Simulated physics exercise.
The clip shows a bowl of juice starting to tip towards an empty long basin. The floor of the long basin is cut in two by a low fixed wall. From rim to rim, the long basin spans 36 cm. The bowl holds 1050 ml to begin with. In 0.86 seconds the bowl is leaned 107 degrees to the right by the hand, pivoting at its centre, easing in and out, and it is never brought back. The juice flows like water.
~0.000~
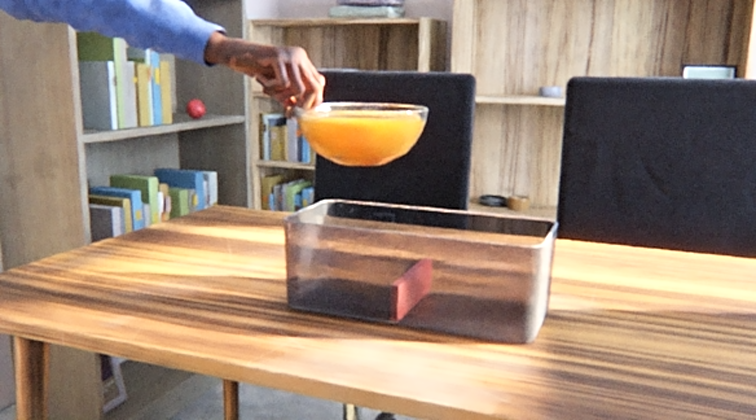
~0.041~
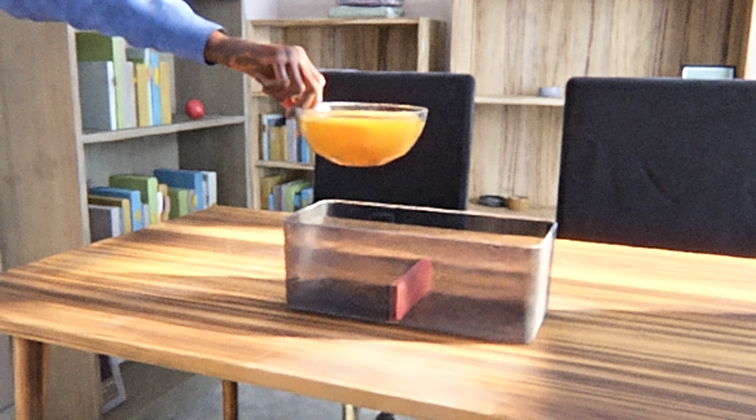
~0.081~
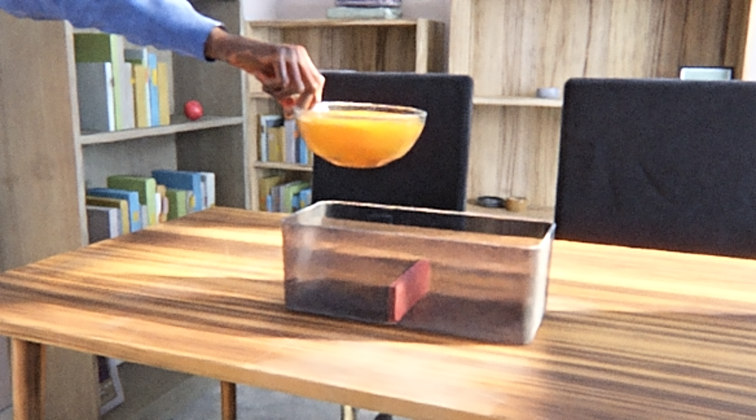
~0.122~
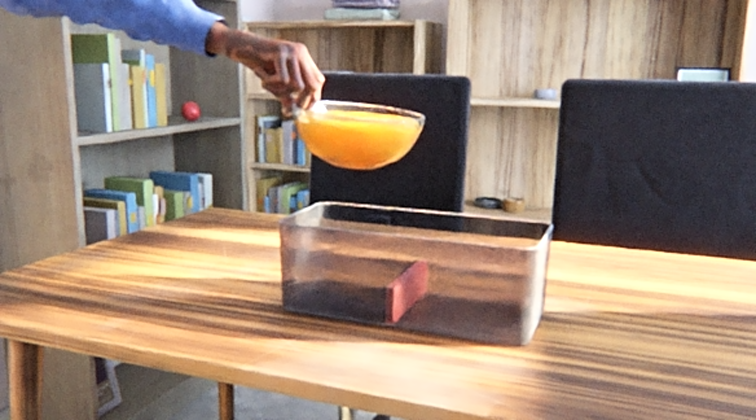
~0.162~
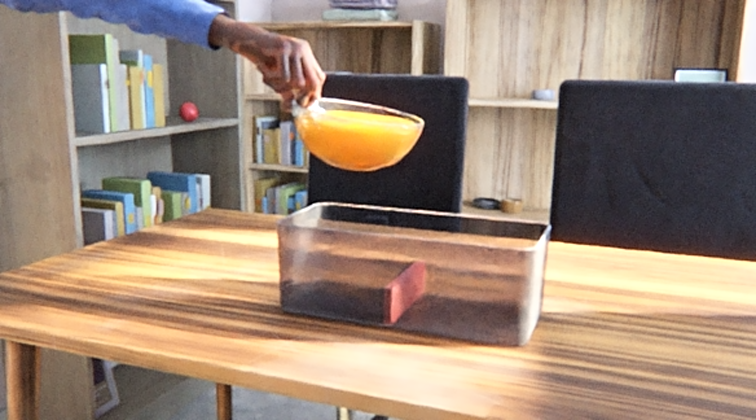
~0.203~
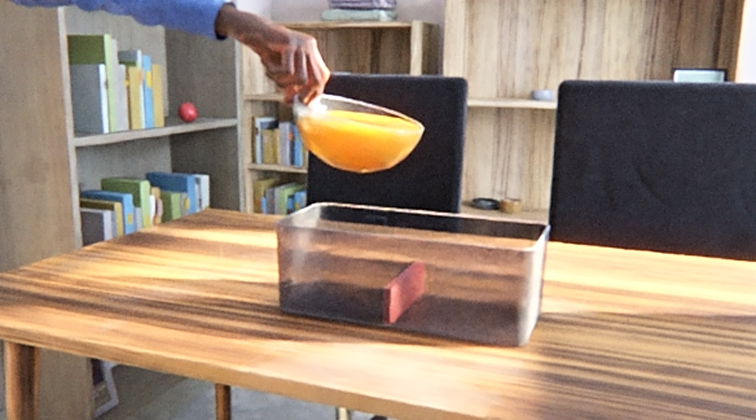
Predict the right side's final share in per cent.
The right side finishes with roughly 82 per cent.
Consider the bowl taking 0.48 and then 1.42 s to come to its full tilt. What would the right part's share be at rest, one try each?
65 in a hundred, followed by 90 in a hundred.
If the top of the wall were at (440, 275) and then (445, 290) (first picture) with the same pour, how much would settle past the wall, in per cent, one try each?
65 % and 45 %.
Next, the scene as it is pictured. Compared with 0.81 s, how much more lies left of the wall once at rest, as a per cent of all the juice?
About 2 percent.
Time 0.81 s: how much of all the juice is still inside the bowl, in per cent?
Around 0 in a hundred.
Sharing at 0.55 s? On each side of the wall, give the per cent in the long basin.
I'd say some 0 on the left and some 36 on the right.
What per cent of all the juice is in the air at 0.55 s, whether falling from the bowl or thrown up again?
38 per cent.
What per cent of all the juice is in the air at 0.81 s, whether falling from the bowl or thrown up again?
Near 4 per cent, I'd say.
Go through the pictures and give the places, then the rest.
Tilt 0°; pouring edge (423, 112); surface from (308, 114) to (422, 119); the long basin's rim runs from (305, 210) to (550, 235); the wall's top is at (413, 271), in the first frame.
Tilt 1°; pouring edge (423, 113); surface from (307, 114) to (421, 119), in the second frame.
Tilt 2°; pouring edge (422, 116); surface from (306, 114) to (420, 122), in the third frame.
Tilt 5°; pouring edge (420, 121); surface from (305, 114) to (418, 125), in the fourth frame.
Tilt 9°; pouring edge (419, 126); surface from (304, 114) to (418, 127), in the fifth frame.
Tilt 14°; pouring edge (419, 133); surface from (305, 114) to (420, 129), in the sixth frame.
After 0.55 s the tilt is 76° and 26 per cent is still to pour, 0 is left of the wall and 35 right of it.
After 0.81 s the tilt is 106° and 0 per cent is still to pour, 13 is left of the wall and 81 right of it.
After 1.07 s the tilt is 107° and 0 per cent is still to pour, 15 is left of the wall and 83 right of it.
After 1.36 s the tilt is 107° and 0 per cent is still to pour, 15 is left of the wall and 82 right of it.
In the end 15 per cent lies left of the wall, 82 right of it and 3 outside.
